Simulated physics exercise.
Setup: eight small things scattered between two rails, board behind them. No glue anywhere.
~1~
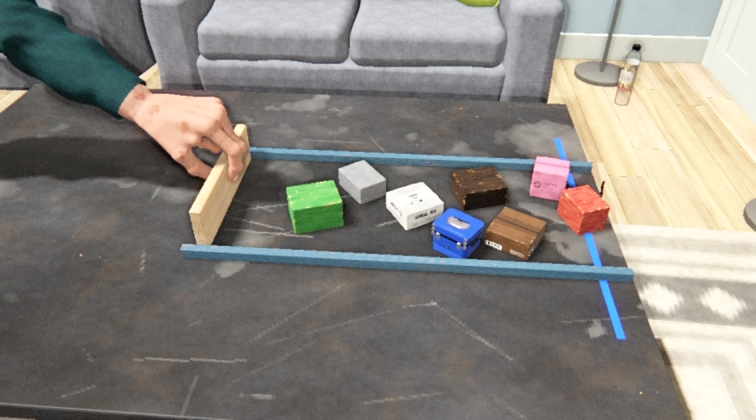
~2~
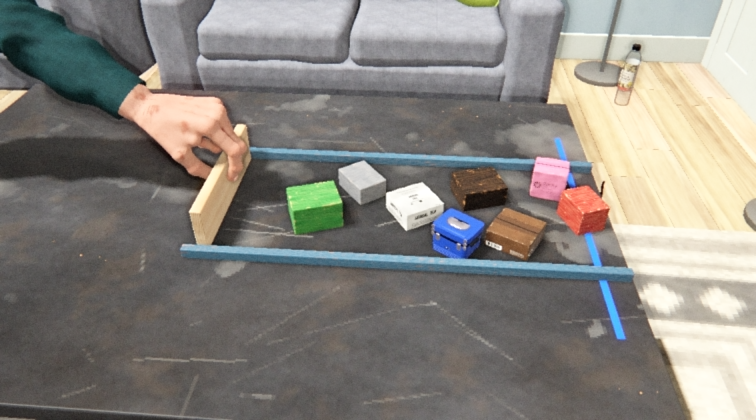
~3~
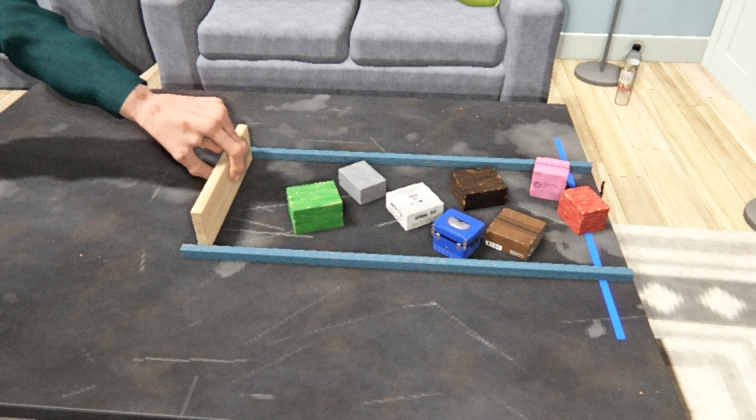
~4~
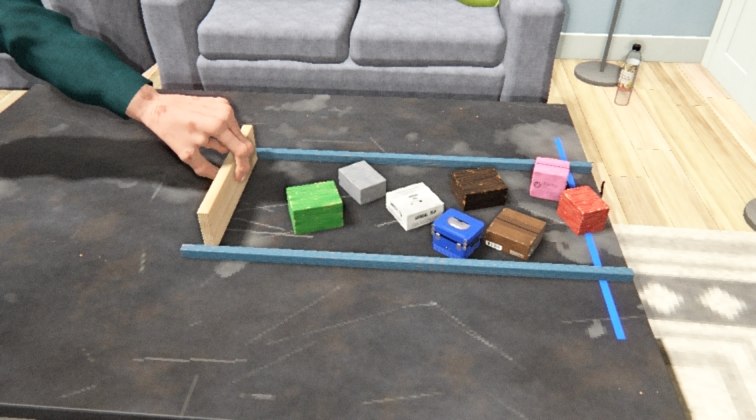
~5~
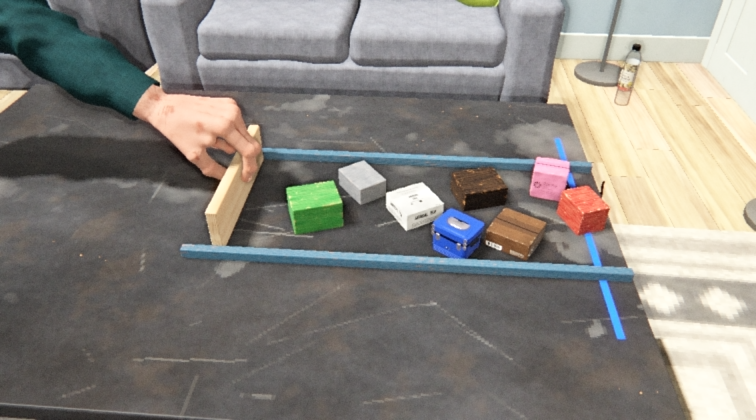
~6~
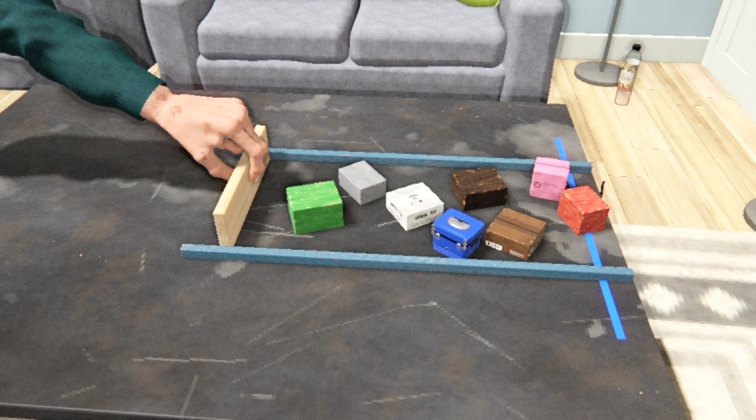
On a dark table, a hand slides a wooden board slightly right toward small boxes.
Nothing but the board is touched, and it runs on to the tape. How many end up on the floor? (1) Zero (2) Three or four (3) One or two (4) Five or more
Five or more (4).
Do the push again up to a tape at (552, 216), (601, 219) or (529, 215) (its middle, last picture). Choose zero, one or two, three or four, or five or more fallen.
Results per position - three to four / more than four / 3 or 4.
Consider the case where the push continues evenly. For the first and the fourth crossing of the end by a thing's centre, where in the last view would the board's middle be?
It sits around (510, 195) and after that around (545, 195).
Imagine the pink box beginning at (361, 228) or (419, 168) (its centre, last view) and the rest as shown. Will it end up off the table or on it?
Taking the two spots in turn, it stays put and then stays put.
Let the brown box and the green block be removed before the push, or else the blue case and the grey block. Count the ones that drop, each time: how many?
Count: 3 (first case); 3 (second).
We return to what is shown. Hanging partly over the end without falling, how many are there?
The number overhanging is 2.
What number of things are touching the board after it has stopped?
All in all, 2.
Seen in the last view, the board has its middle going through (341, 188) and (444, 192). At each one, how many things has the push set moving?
I get 2 at the one place and 6 at the other.
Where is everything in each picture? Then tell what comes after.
Red block (583, 210); pink box (550, 179); brown box (516, 233); board (224, 182); tape (583, 218), in the first picture.
Pink box (549, 179); blue case (457, 235), in the second picture.
Brown box (515, 234); grey block (362, 182), in the third picture.
Red block (583, 210); black block (478, 189), in the fourth picture.
Pink box (549, 179); white box (415, 206), in the fifth picture.
Red block (583, 210); pink box (549, 179); brown box (515, 234); board (245, 183); tape (583, 218), in the sixth picture.
A little later, none off yet; red block at rest near (583, 210); pink box at rest near (549, 179); brown box at rest near (515, 234).
When it is over, the number that fall off is five or more; down, white box, blue case, black block, brown box, pink box and red block.
